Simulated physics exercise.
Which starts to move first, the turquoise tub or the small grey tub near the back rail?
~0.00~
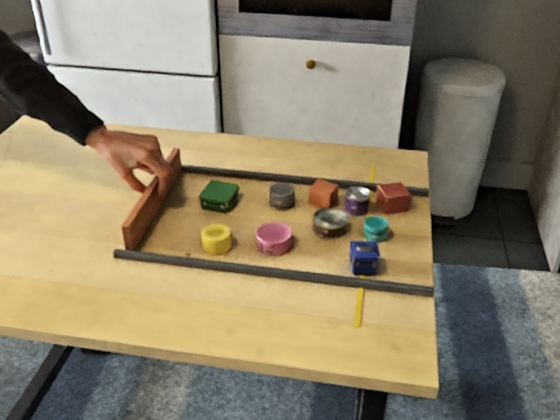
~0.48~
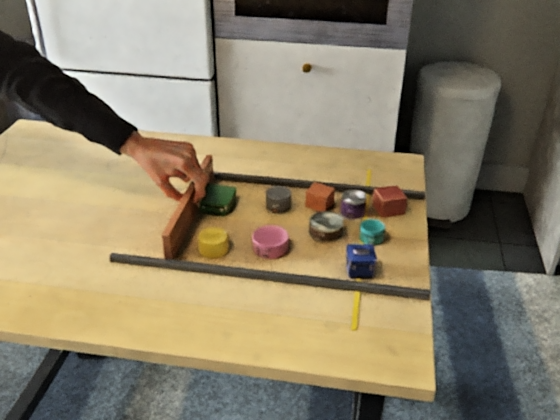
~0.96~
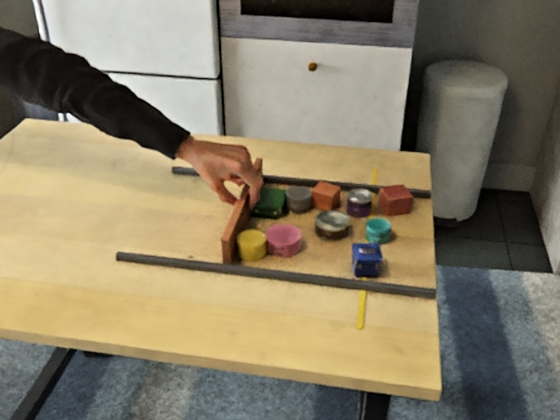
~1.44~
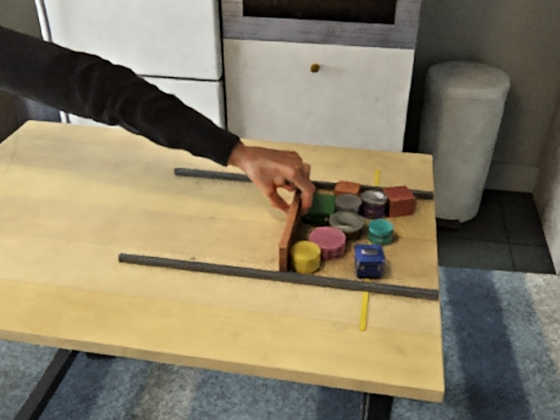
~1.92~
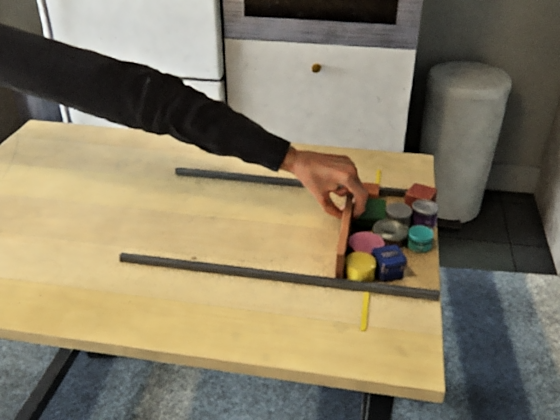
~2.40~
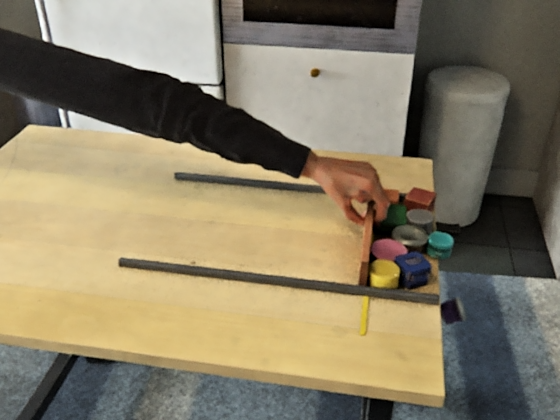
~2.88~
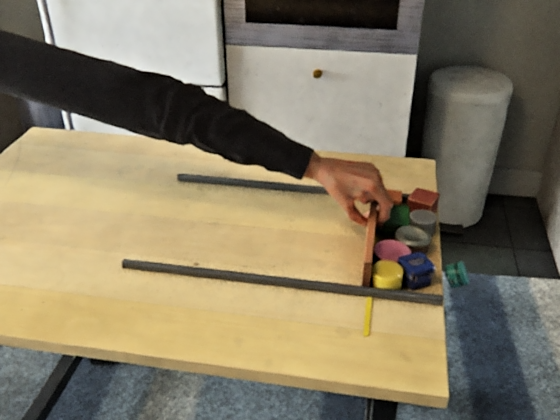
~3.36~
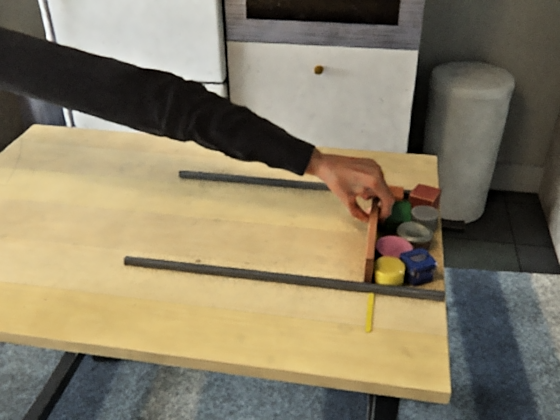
The small grey tub starts to move first, while the turquoise tub stays still until the board has pushed the cluster further to the right.
